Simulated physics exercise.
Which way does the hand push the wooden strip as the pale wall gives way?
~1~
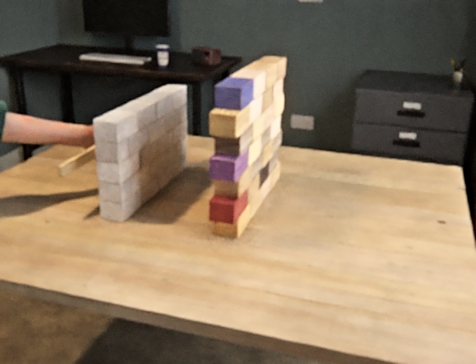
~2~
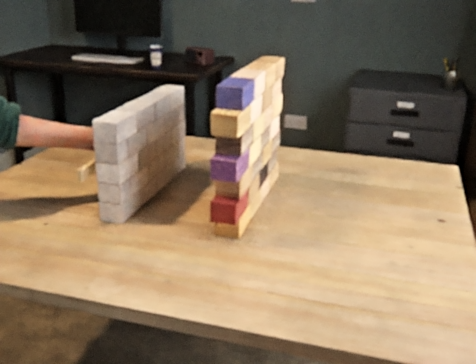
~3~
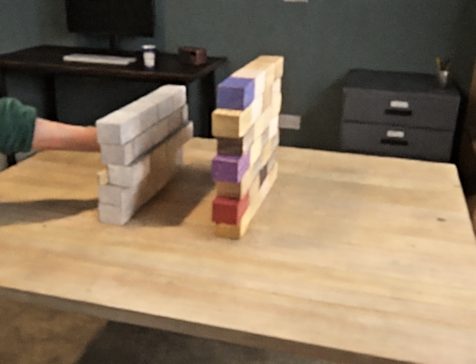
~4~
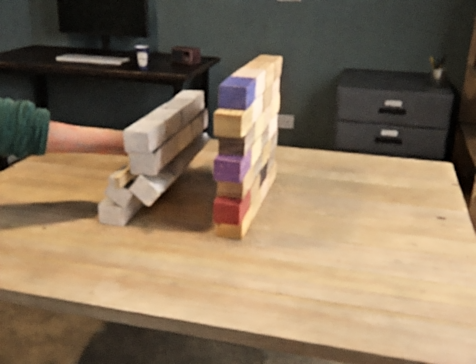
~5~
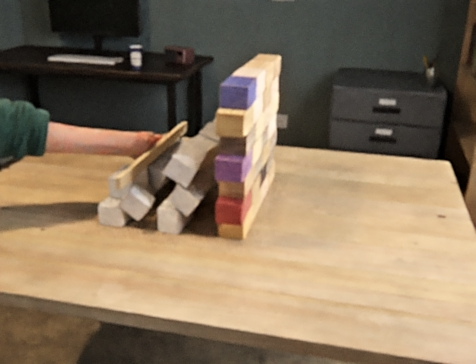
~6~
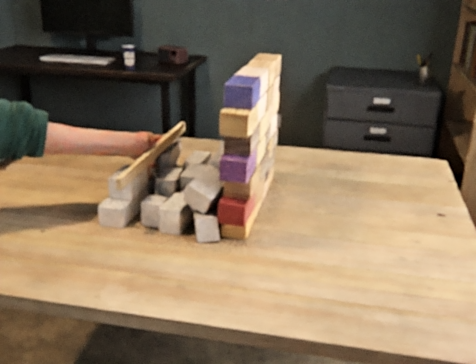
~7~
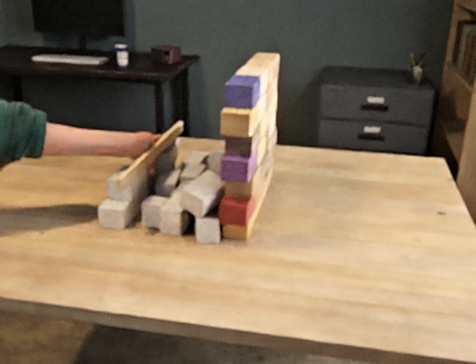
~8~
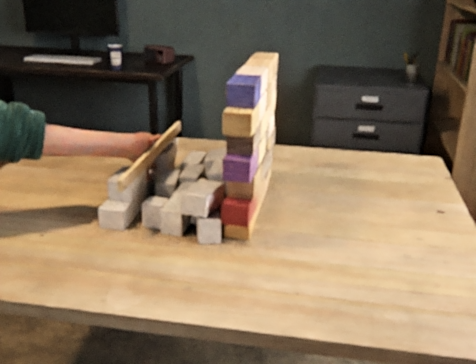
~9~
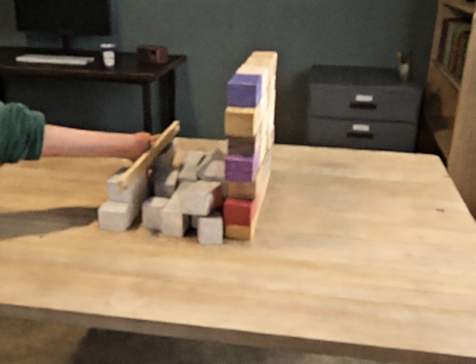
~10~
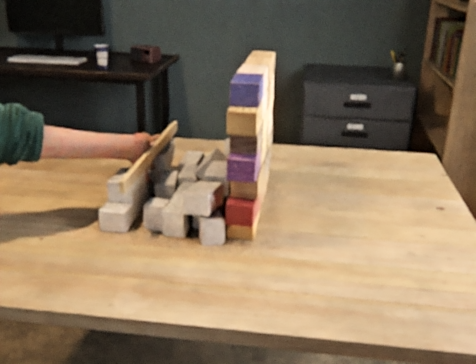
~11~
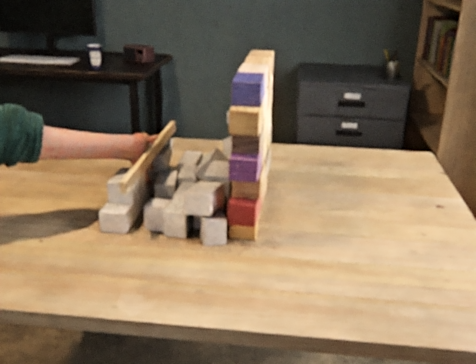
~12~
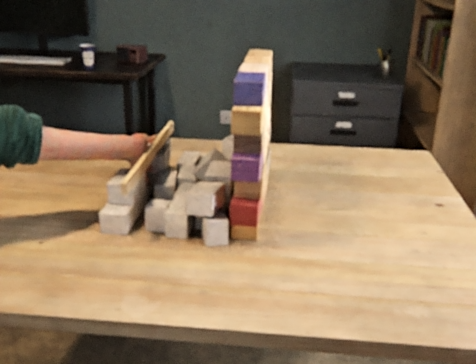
The hand pushes the strip to the right, into the pale wall and toward the second wall.
